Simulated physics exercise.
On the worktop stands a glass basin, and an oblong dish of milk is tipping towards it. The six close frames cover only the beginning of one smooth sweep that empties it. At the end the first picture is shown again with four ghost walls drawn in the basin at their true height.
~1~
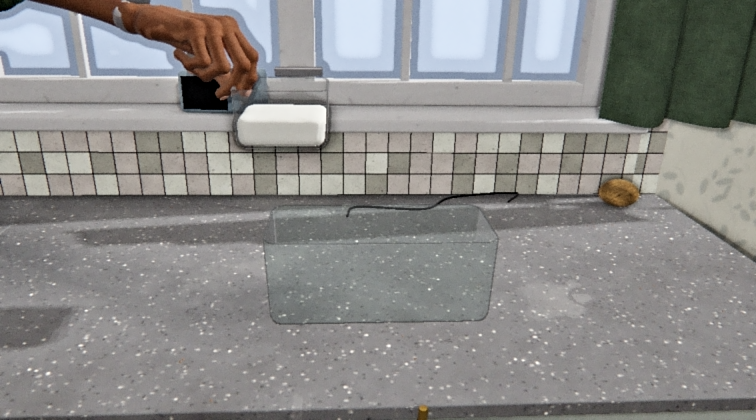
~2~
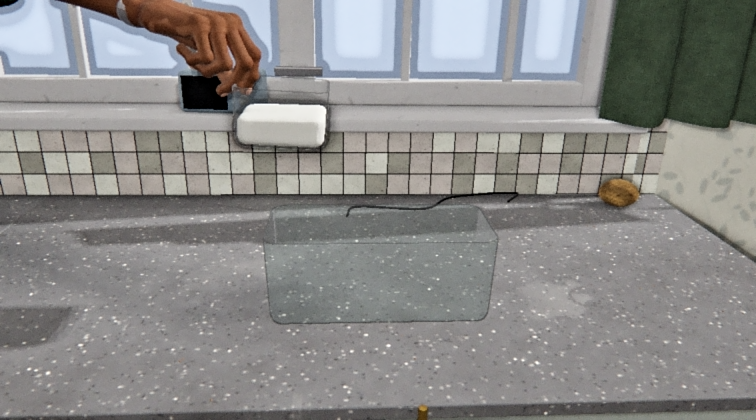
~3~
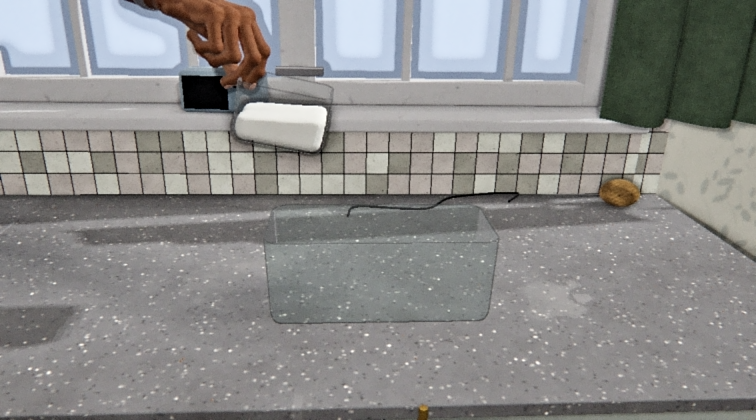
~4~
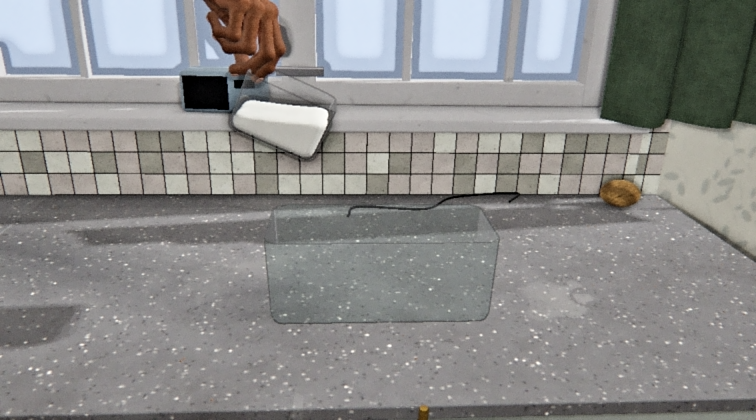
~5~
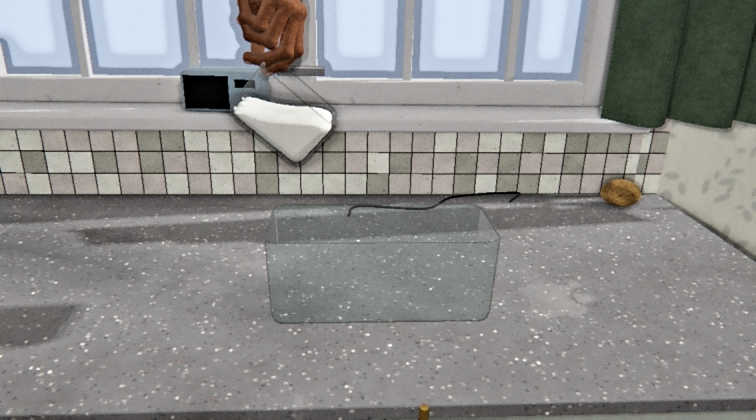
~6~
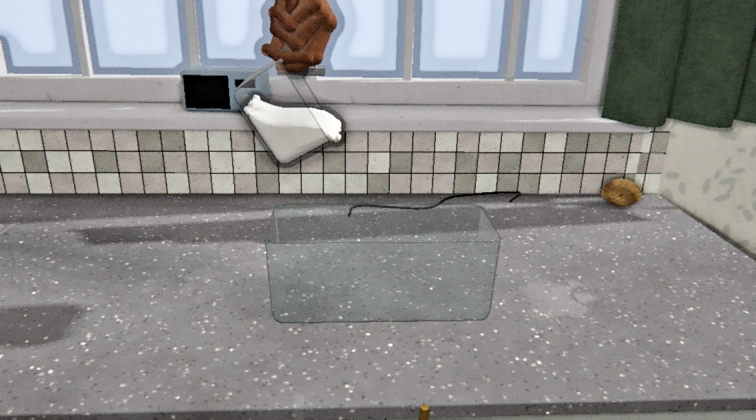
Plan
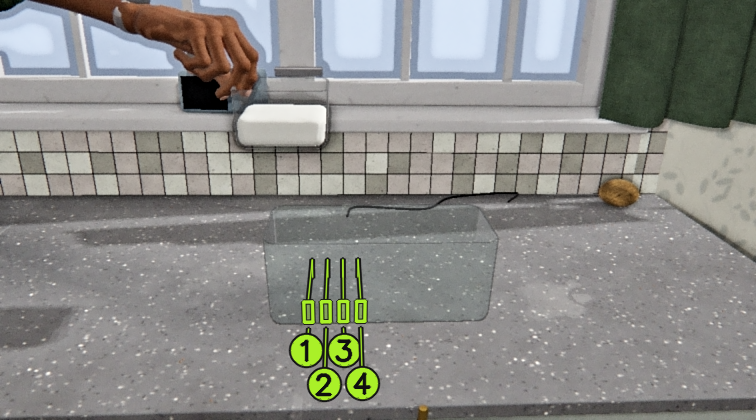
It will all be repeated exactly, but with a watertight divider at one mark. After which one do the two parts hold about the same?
4 is best.
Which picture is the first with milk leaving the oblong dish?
Picture 6.
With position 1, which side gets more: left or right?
The right side.
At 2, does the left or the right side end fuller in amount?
The right one.
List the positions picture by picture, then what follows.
Upright, lip at (326, 84); basin from (270, 320) to (488, 317); nothing has left yet, in the first picture.
Tipped about 3°, lip at (327, 86); nothing has left yet, in the second picture.
Tipped about 11°, lip at (331, 92); nothing has left yet, in the third picture.
Tipped about 24°, lip at (335, 104); nothing has left yet, in the fourth picture.
Tipped about 41°, lip at (335, 117); nothing has left yet, in the fifth picture.
Tipped about 59°, lip at (331, 131); milk is over the lip, down to (336, 134), in the sixth picture.
On the marked copy, 1 at (308, 328); 2 at (326, 328); 3 at (343, 328); 4 at (360, 327).
Choosing 1, about 8 % ends left of the wall and 90 % right of it.
Choosing 2, about 9 % ends left of the wall and 90 % right of it.
Choosing 3, about 28 % ends left of the wall and 71 % right of it.
Choosing 4, about 47 % ends left of the wall and 52 % right of it.
